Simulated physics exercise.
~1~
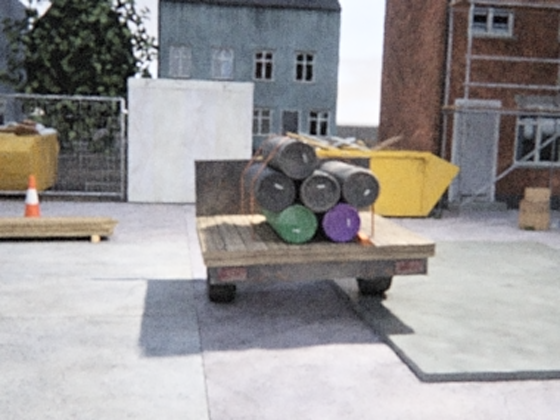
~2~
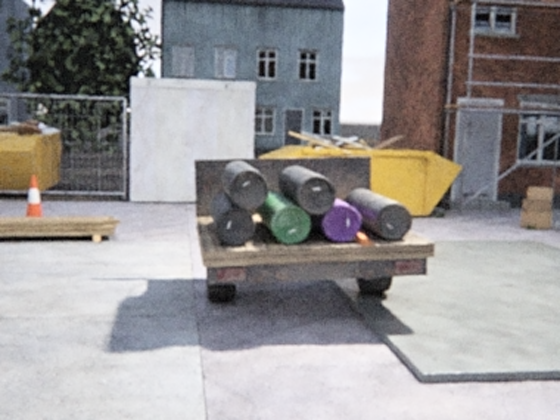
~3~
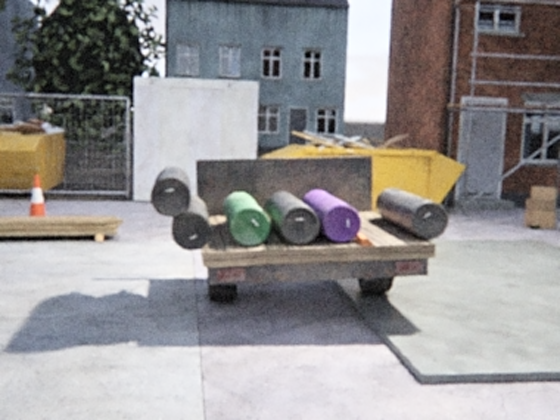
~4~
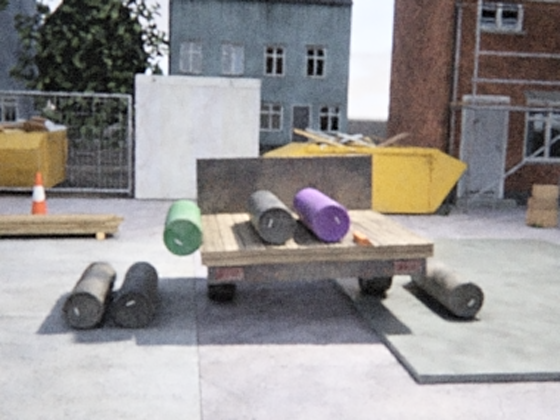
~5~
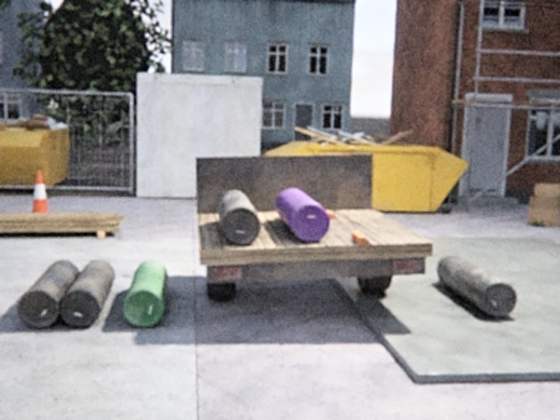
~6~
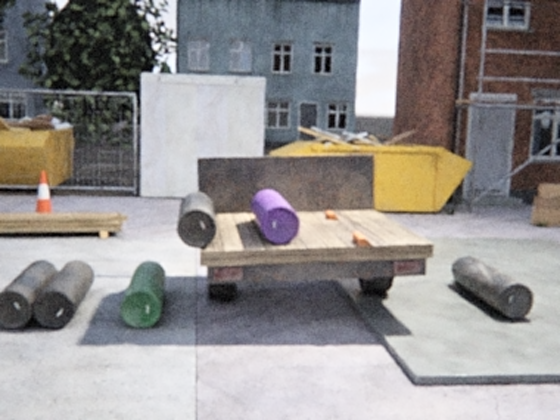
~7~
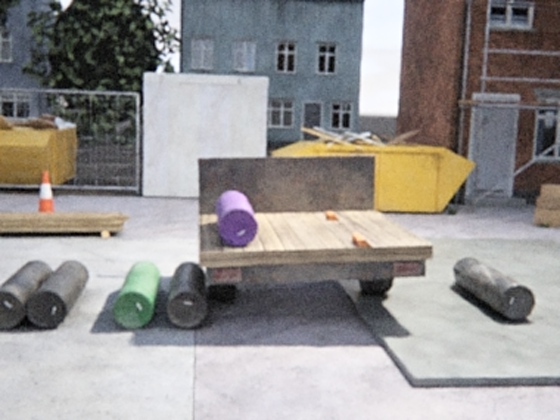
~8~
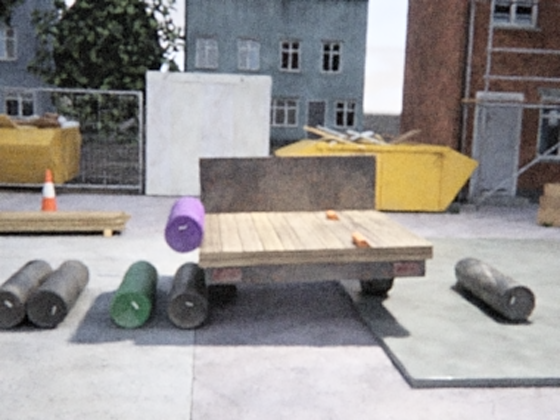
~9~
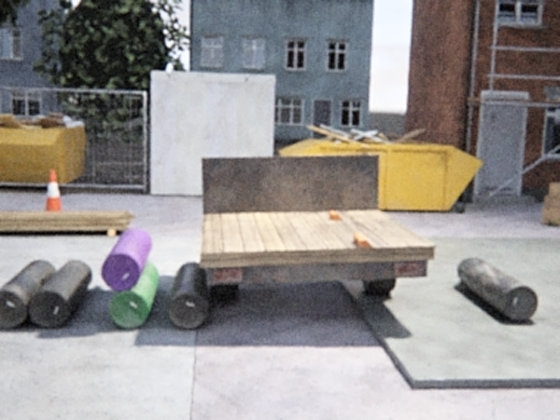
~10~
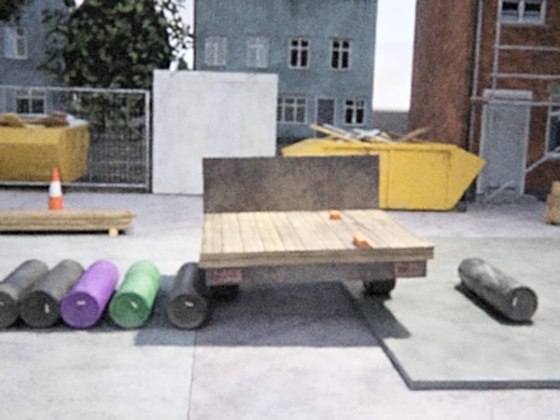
Low trailer shedding its stacked cylinders over both sides, green dropping left before purple, leaving five lying left and one right.
